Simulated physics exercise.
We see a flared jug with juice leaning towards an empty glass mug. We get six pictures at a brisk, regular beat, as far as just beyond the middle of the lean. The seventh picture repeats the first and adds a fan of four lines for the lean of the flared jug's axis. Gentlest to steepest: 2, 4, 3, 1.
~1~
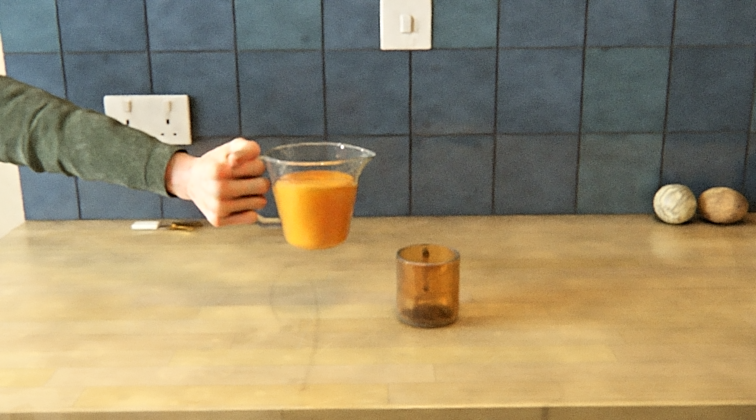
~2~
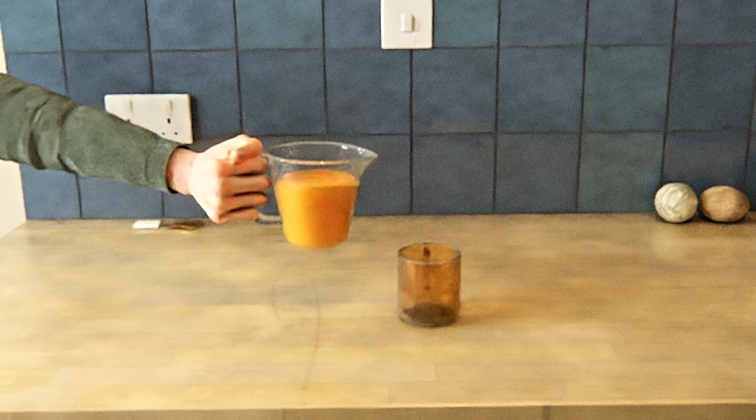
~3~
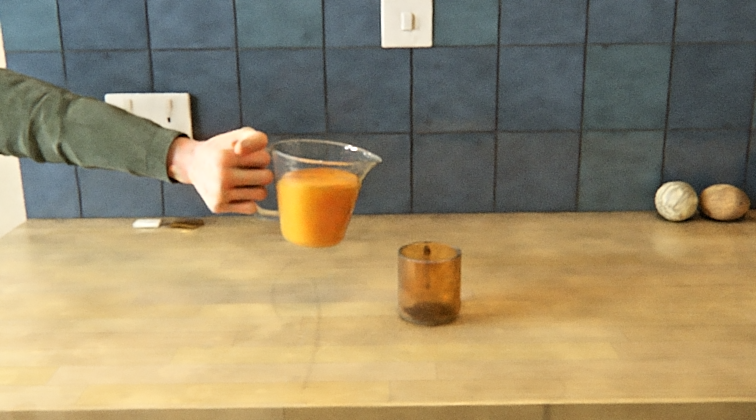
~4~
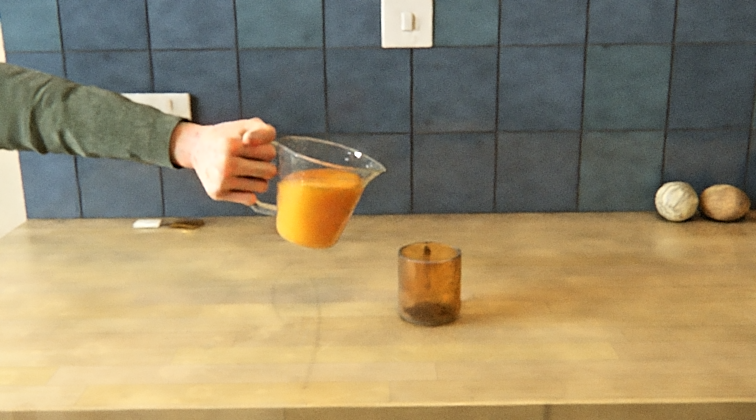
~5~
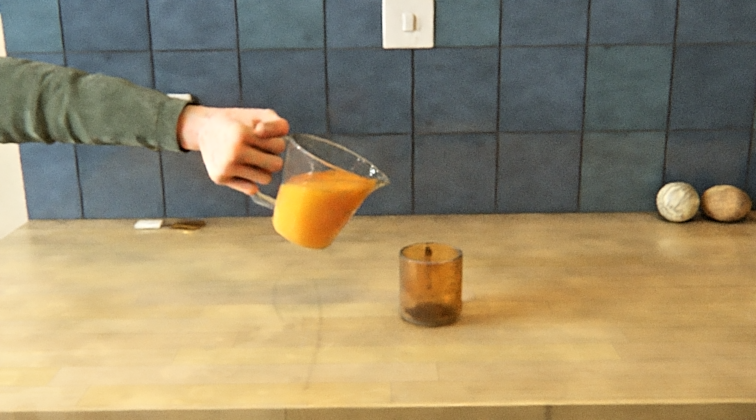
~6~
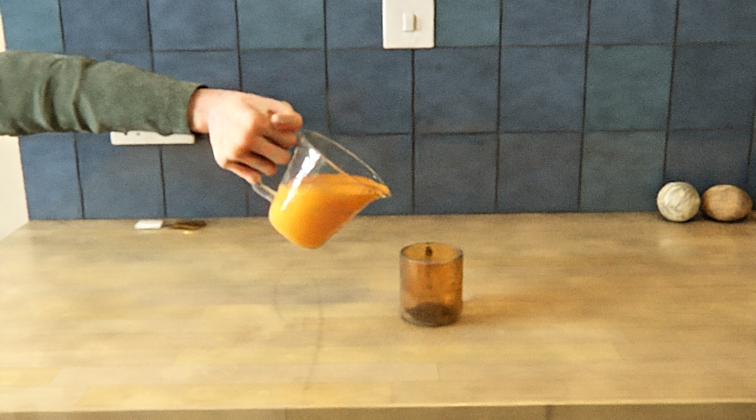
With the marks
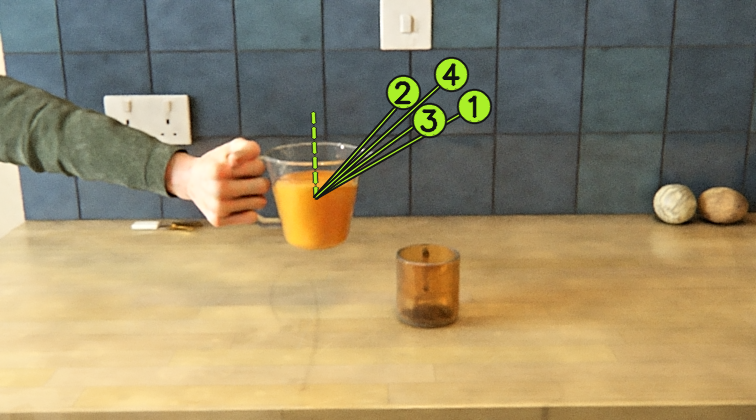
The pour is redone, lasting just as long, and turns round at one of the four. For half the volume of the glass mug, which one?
Take 3.
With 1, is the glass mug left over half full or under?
Over half.
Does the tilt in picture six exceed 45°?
No.
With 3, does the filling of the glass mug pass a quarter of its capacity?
Yes, it does.
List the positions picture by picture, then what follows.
The first frame shows upright, lip at (374, 155); rim of the glass mug round (428, 253); nothing has left yet.
The second frame shows upright, lip at (376, 156); nothing has left yet.
The third frame shows tipped about 7°, lip at (380, 160); nothing has left yet.
The fourth frame shows tipped about 15°, lip at (384, 169); nothing has left yet.
The fifth frame shows tipped about 25°, lip at (389, 182); nothing has left yet.
The sixth frame shows tipped about 36°, lip at (391, 194); nothing has left yet.
On the marked copy, 1 at (459, 114); 2 at (395, 108); 3 at (412, 127); 4 at (438, 86).
With 1, the glass mug ends with about 67 % of what it can hold.
With 2, the glass mug ends with about 21 % of what it can hold.
With 3, the glass mug ends with about 51 % of what it can hold.
With 4, the glass mug ends with about 34 % of what it can hold.
